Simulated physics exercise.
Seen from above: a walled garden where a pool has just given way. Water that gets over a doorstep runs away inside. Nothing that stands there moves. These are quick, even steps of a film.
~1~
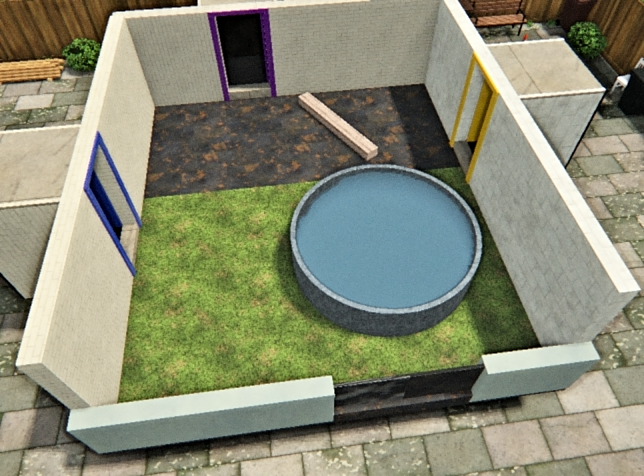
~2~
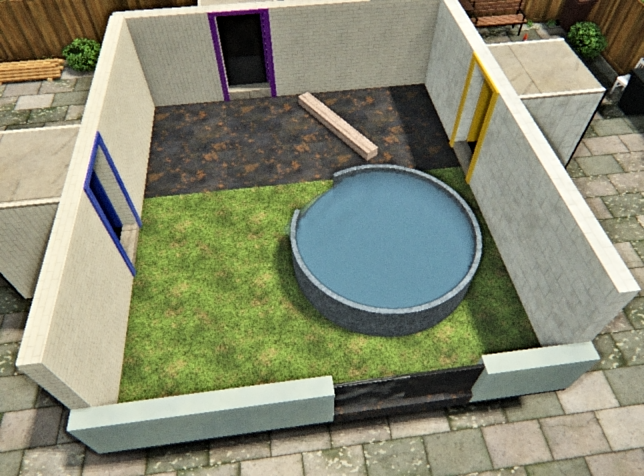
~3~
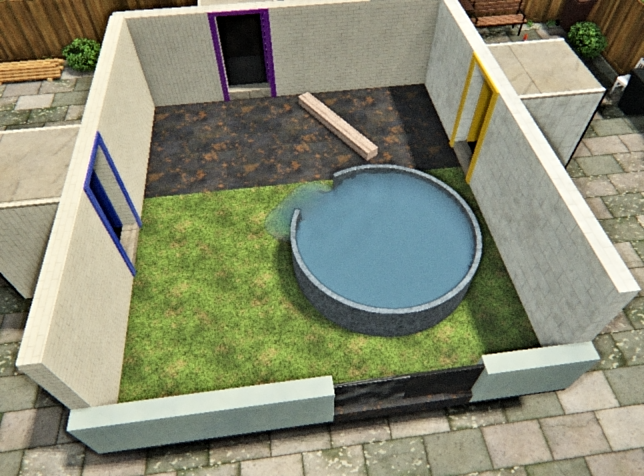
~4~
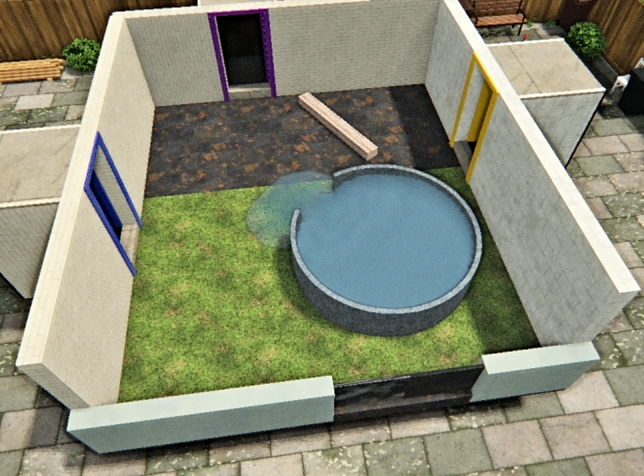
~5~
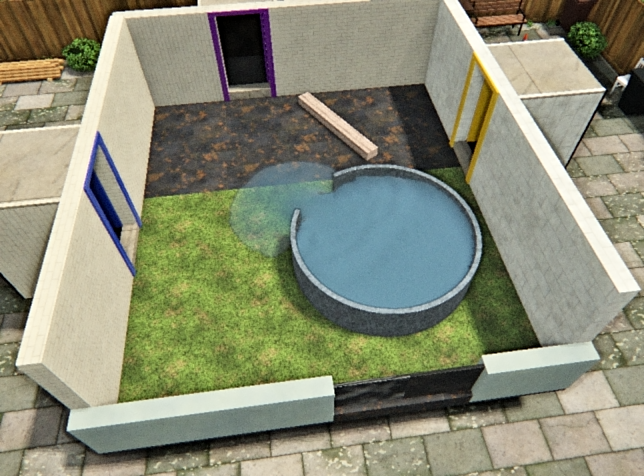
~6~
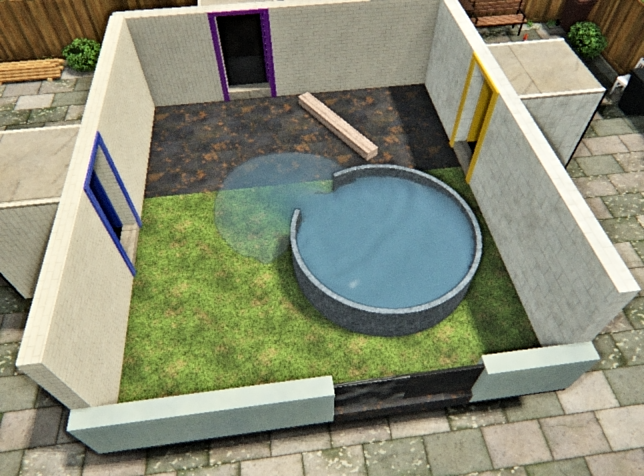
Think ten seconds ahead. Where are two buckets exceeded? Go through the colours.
The purple door admits no more than that; the yellow door admits no more than that; the blue door admits no more than that.
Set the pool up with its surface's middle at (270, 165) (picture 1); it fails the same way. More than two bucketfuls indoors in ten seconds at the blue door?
In short: The blue door keeps below it.
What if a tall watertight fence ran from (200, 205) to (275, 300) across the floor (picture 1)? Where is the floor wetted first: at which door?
It is the purple door.
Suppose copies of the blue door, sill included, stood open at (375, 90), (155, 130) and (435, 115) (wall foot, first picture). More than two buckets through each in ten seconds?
As listed: Stays under, is over, lets less in.
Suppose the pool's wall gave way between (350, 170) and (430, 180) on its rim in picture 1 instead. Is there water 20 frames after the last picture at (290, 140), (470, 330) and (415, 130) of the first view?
One after the other: Under water, not flooded, under water.
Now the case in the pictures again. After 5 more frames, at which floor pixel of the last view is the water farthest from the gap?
I would point to (169, 146).
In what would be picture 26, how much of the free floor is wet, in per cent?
Close to 50 %.
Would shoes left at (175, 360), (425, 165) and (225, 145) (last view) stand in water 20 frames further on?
In turn: Dry, clear, wet.
A moment on, water covers 30 % of the floor; the purple door not reached, the yellow door not reached, the blue door not reached.
Next, water covers 45 % of the floor; the purple door wet at the sill, nothing in, the yellow door not reached, the blue door wet at the sill, nothing in.
Then, water covers 50 % of the floor; the purple door wet at the sill, nothing in, the yellow door not reached, the blue door wet at the sill, nothing in.
Later, water covers 70 % of the floor; the purple door wet at the sill, nothing in, the yellow door not reached, the blue door wet at the sill, nothing in.
In the end, water covers 90 % of the floor; the purple door wet at the sill, nothing in, the yellow door wet at the sill, nothing in, the blue door wet at the sill, nothing in.
